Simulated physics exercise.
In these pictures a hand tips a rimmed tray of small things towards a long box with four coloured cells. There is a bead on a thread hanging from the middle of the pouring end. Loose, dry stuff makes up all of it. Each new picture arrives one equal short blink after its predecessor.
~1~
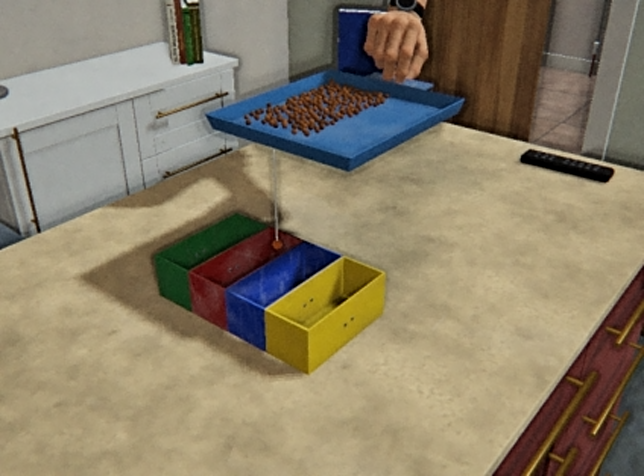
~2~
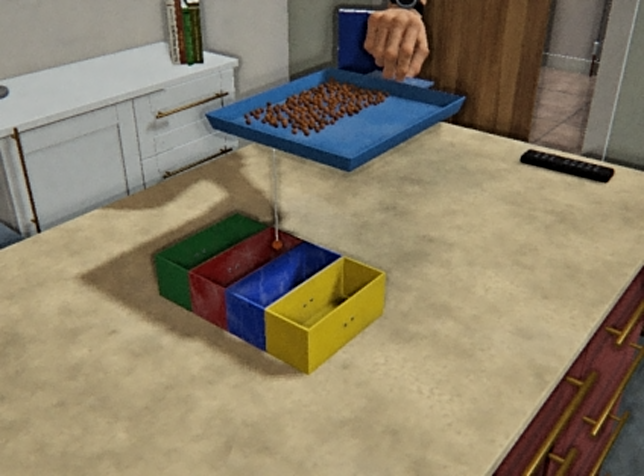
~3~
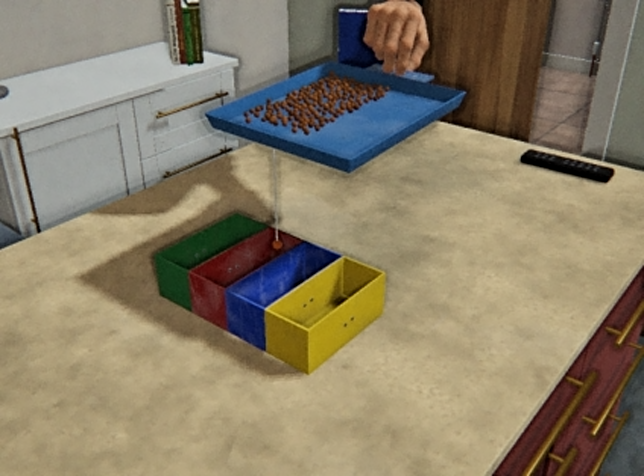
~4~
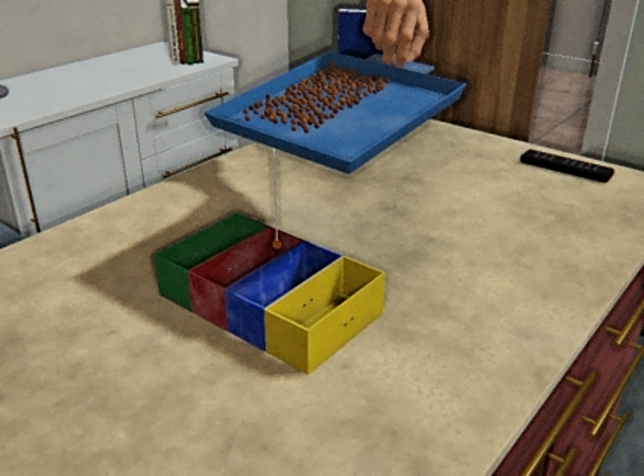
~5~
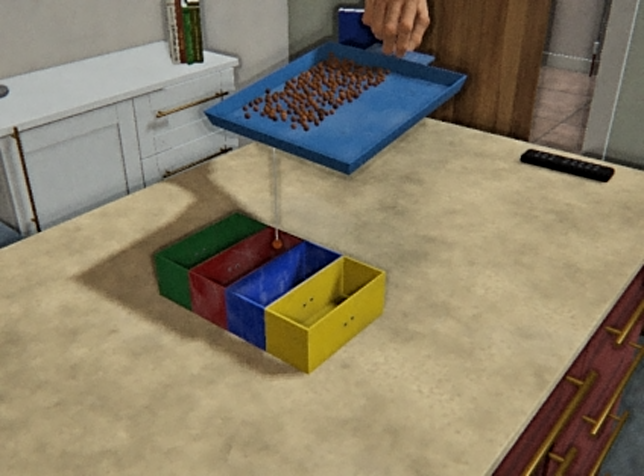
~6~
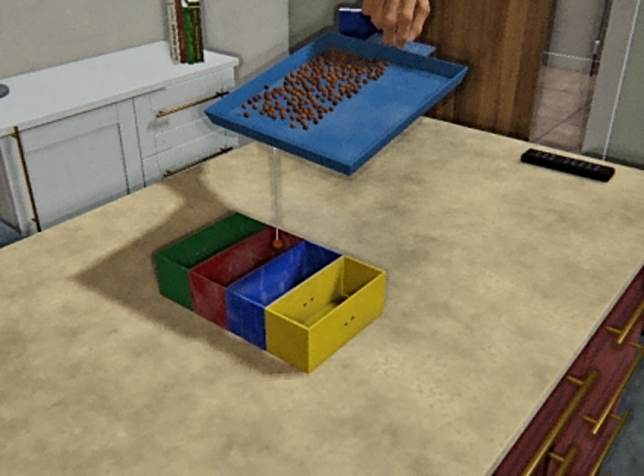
A blue rimmed tray of small brown balls, held by a hand at its far side, starts nearly level above a box with green, red, blue and yellow cells. The hand then gradually tilts the tray slightly, its near right corner dipping lowest, while the box stays still.
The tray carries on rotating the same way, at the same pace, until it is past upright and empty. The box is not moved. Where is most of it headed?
Mostly to the yellow cell.
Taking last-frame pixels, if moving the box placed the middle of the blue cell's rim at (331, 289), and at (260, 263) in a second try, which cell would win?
Attempt 1 - the blue cell; attempt 2 - the yellow one.
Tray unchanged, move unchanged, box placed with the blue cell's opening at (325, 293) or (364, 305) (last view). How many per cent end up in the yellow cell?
First placement: Some 0 %; second placement: Some 0 %.
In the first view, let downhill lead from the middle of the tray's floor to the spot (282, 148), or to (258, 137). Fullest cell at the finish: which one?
So the first one goes to the red cell and the second to the cell in green.
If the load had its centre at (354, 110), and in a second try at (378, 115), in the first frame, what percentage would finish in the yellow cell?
You'd get near 70 percent first and near 80 percent next.
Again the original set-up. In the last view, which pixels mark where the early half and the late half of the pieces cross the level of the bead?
Roughly (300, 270) first, then roughly (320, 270).
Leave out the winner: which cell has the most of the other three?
Behind the top one comes blue.
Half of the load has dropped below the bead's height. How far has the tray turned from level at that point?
Angle reached: About 95°.
Soon, tray tipped steeply; nearly all on the tray; a stray few in the yellow cell; a stray few in the blue cell; a stray few in the red cell; a stray few falling or outside the box.
A while on, tray tipped right over; a small part on the tray; about a quarter in the yellow cell; about a quarter in the blue cell; a small part in the red cell; about a third falling or outside the box.
Towards the end, tray tipped past a quarter turn; about half in the yellow cell; about a third in the blue cell; a small part in the red cell; a stray few in the green cell; a small part falling or outside the box.
Finally, tray tipped past a quarter turn; about half in the yellow cell; about a third in the blue cell; a small part in the red cell; a stray few in the green cell; a small part outside the box.
